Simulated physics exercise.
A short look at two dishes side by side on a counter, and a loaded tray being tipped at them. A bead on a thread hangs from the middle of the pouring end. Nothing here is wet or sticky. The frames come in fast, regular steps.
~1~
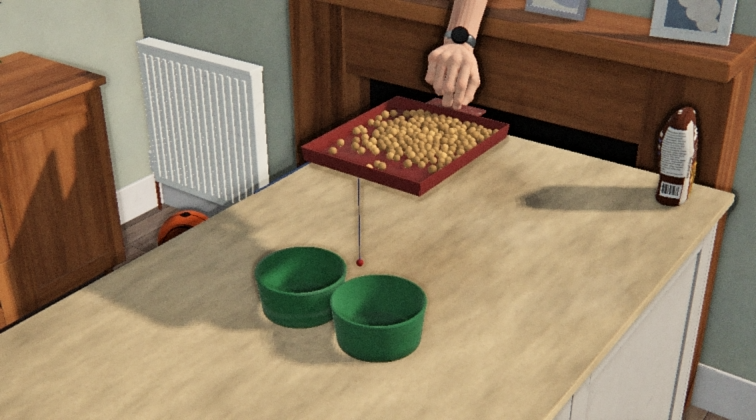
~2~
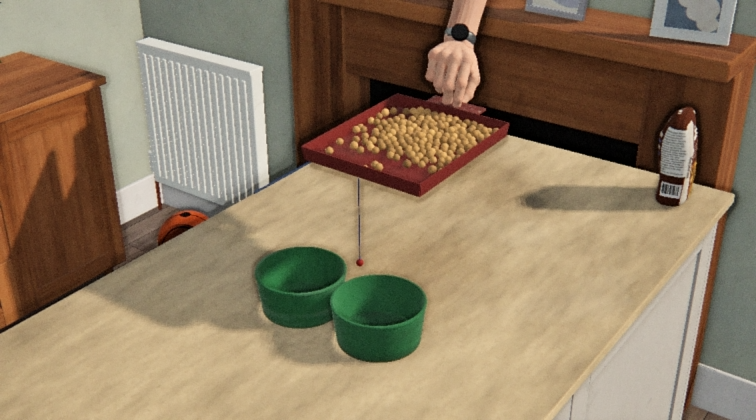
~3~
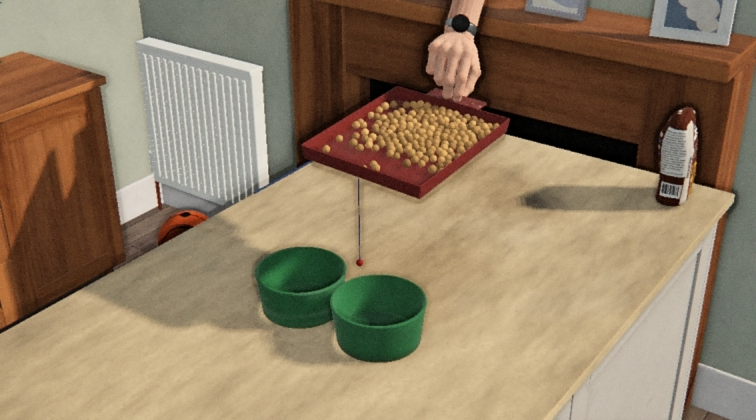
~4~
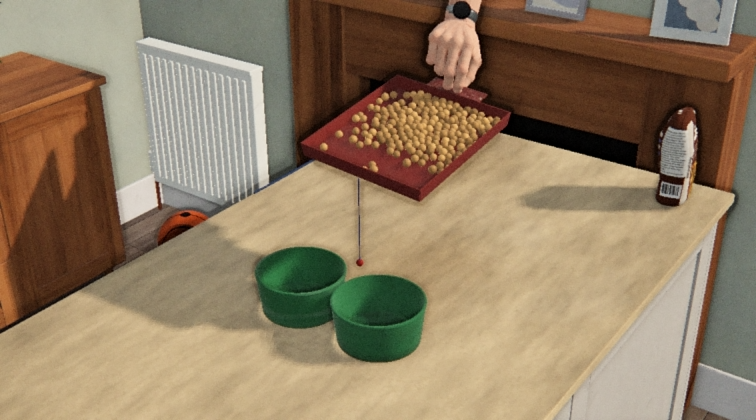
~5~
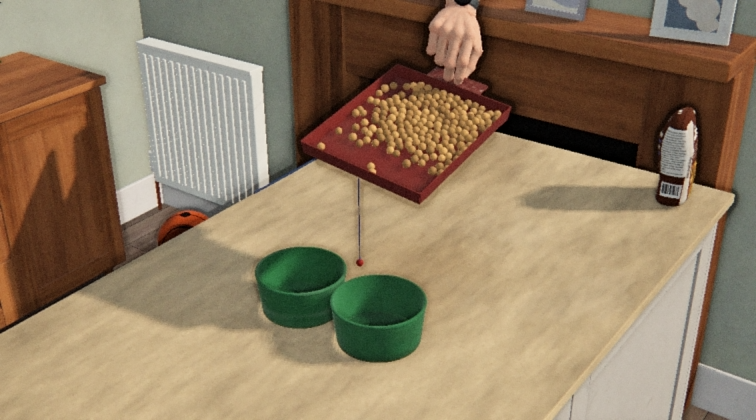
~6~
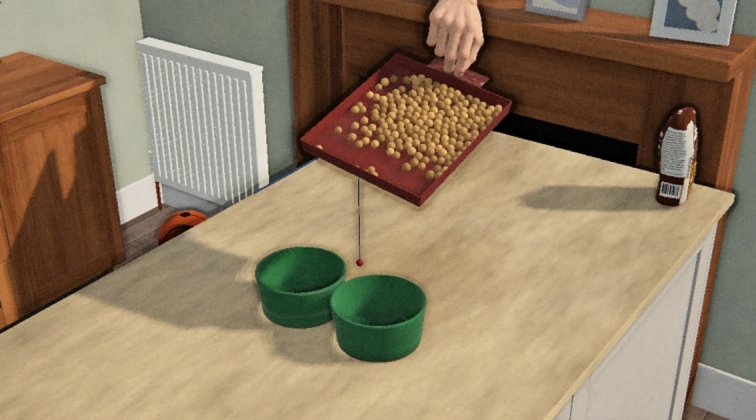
On a pale kitchen counter, a hand wearing a dark watch gradually raised the back of a red tray of round wooden beads, which shifted slightly, behind two green dishes that stayed still.
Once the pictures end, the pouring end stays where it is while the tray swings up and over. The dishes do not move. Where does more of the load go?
The right-hand dish gets more.
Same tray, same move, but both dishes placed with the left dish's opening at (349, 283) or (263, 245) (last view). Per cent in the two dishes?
The first gives 80 %, the second 0 %.
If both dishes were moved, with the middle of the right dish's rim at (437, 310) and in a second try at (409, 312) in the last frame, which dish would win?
The first try: Right. The second: Right.
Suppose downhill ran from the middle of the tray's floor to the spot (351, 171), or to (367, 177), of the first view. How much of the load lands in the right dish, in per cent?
Near 10 % and 50 %.
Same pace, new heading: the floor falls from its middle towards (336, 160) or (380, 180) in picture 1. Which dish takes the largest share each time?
At the first place the left-hand dish, at the second the right dish.
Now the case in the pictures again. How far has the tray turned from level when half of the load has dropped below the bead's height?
Near 95 degrees.
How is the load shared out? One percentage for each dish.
Left dish: 0 %, right dish: 70 %.
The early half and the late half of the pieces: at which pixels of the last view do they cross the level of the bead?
Around (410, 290) and then (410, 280).
Shortly afterwards, tray tipped steeply; all but a few on the tray; only a few in the right dish; a little in the air.
Next, tray tipped past a quarter turn; a little on the tray; near two thirds in the right dish; near a quarter outside both; a little in the air.
Some moments later, tray tipped past a quarter turn; near two thirds in the right dish; near a third outside both.
In the end, tray tipped past a quarter turn; near two thirds in the right dish; none at all in the left dish; near a third outside both.
